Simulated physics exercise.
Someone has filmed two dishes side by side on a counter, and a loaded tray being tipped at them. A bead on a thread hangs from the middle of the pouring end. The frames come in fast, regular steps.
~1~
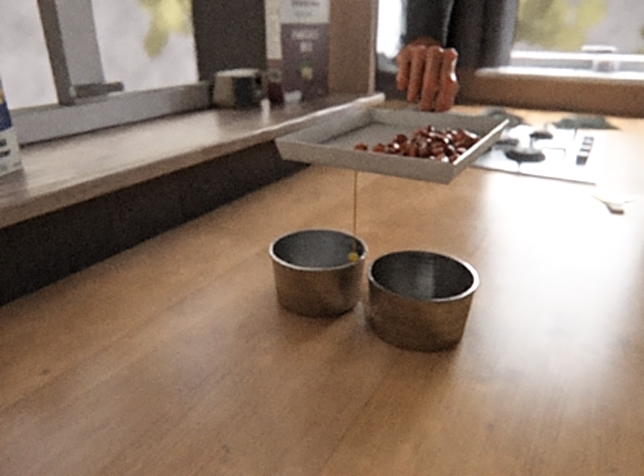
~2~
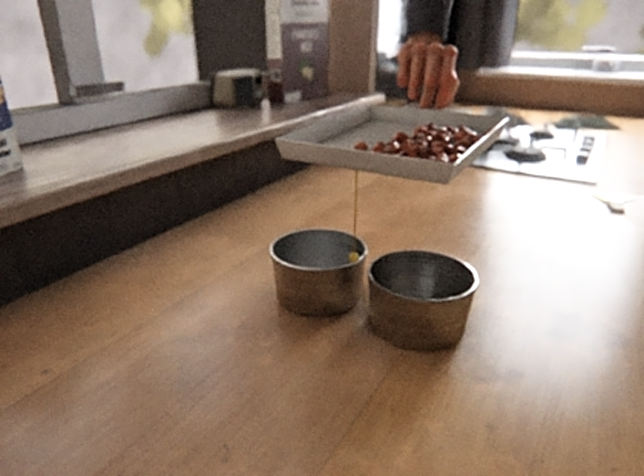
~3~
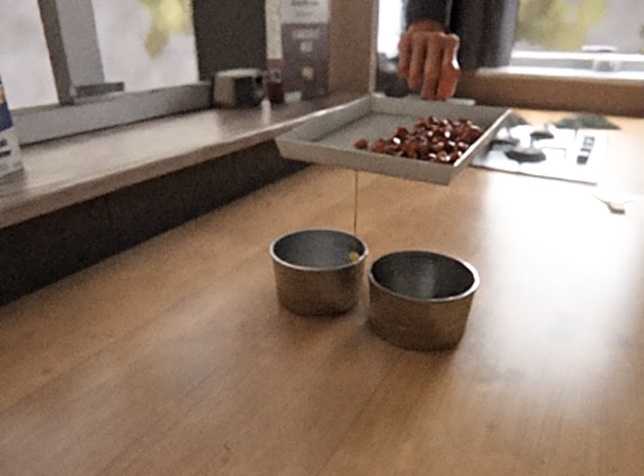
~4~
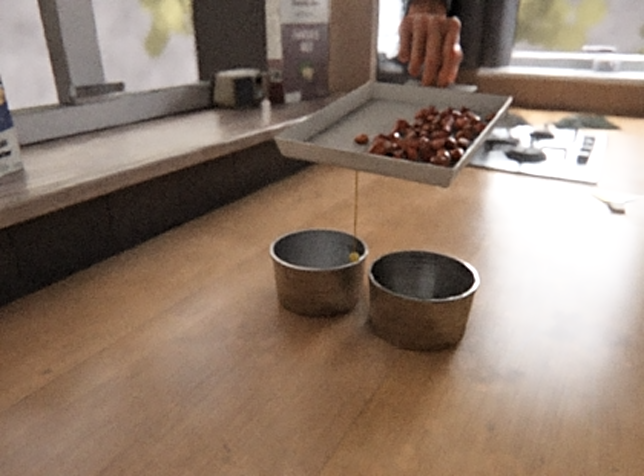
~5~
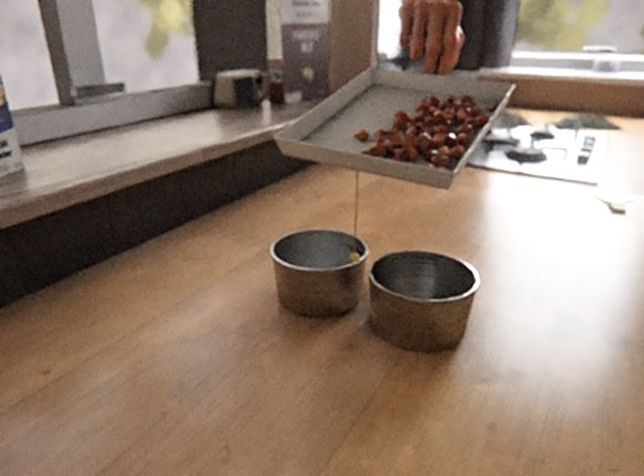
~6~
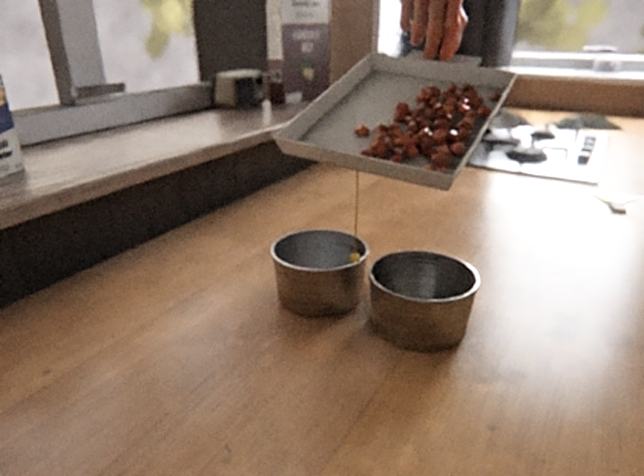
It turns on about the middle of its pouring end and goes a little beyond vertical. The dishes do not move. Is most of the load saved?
Together they catch under half.
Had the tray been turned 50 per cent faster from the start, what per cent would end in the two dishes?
Near 10 %.
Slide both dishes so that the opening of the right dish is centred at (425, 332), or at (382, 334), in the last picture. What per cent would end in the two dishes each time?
Roughly 70 per cent, and 40 per cent.
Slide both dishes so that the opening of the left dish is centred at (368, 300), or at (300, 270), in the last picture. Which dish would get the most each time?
One: The left-hand dish. Two: Right.
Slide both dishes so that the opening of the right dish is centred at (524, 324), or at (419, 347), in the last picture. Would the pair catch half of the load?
First above a half, then not half.
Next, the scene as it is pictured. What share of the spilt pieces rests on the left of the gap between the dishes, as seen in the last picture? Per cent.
About 40 per cent.
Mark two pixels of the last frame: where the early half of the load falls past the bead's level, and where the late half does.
Around (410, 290) and then (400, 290).
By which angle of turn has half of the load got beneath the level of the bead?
Near 100 degrees.
Shortly afterwards, tray tipped steeply; the whole lot on the tray.
Next, tray tipped past a quarter turn; near a quarter on the tray; only a few in the right dish; near two thirds outside both; near a quarter in the air.
Some moments later, tray tipped past a quarter turn; a little in the right dish; all but a few outside both.
In the end, tray tipped past a quarter turn; a little in the right dish; none at all in the left dish; all but a few outside both.
